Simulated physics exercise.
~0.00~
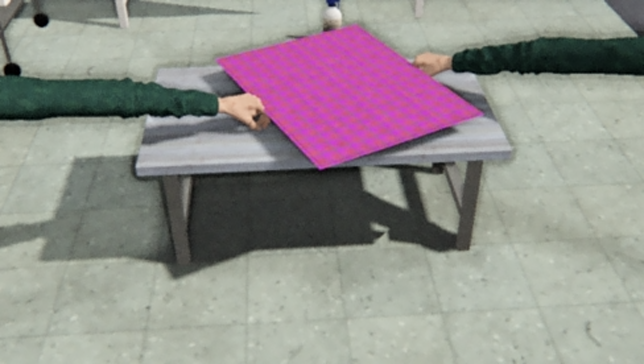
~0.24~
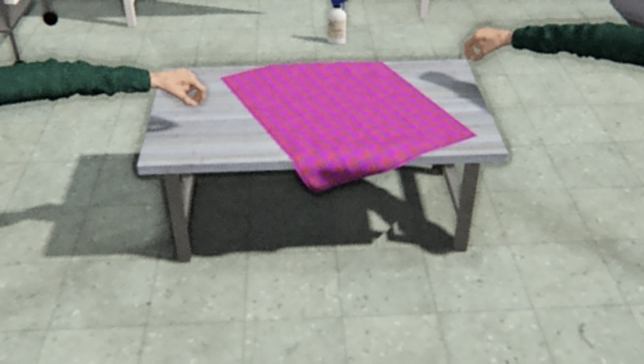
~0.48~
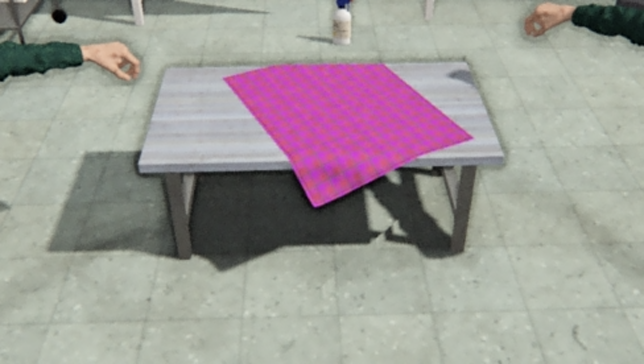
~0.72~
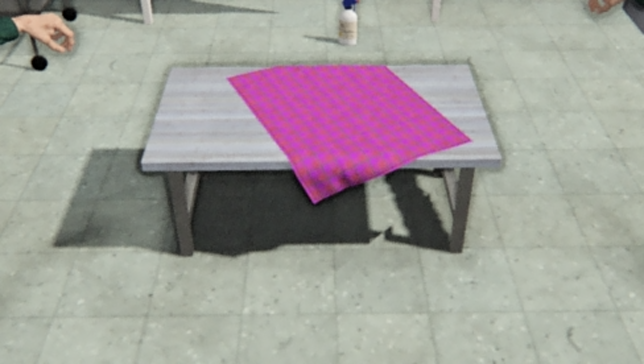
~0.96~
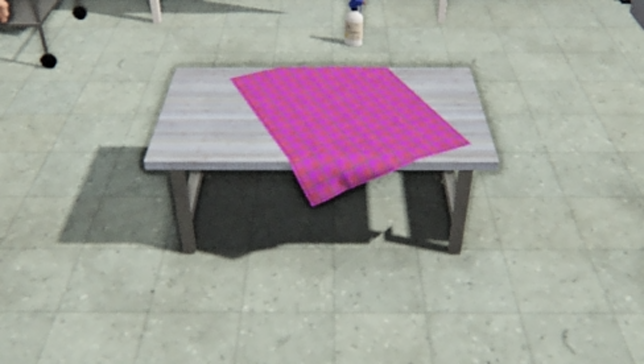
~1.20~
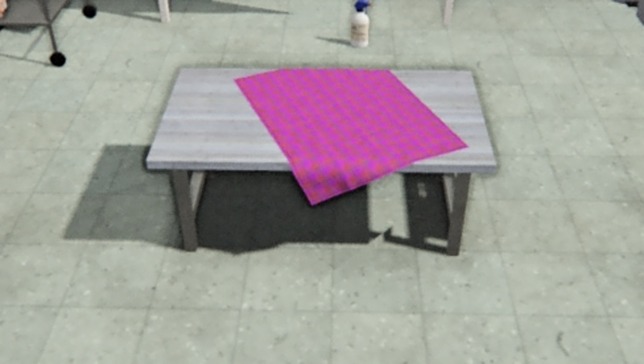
To begin with, two hands in dark green sleeves hold a bright pink checked cloth level above a grey side table, one at the left and one at the right. The hands open and the tea towel drops a short way onto the tabletop, one corner hanging over the front edge. As the arms draw back to either side, the overhanging corner dips and settles into a slight fold. The view drifts slightly sideways while the cloth lies still. In the end the towel stays on the table, with most of it resting on top.
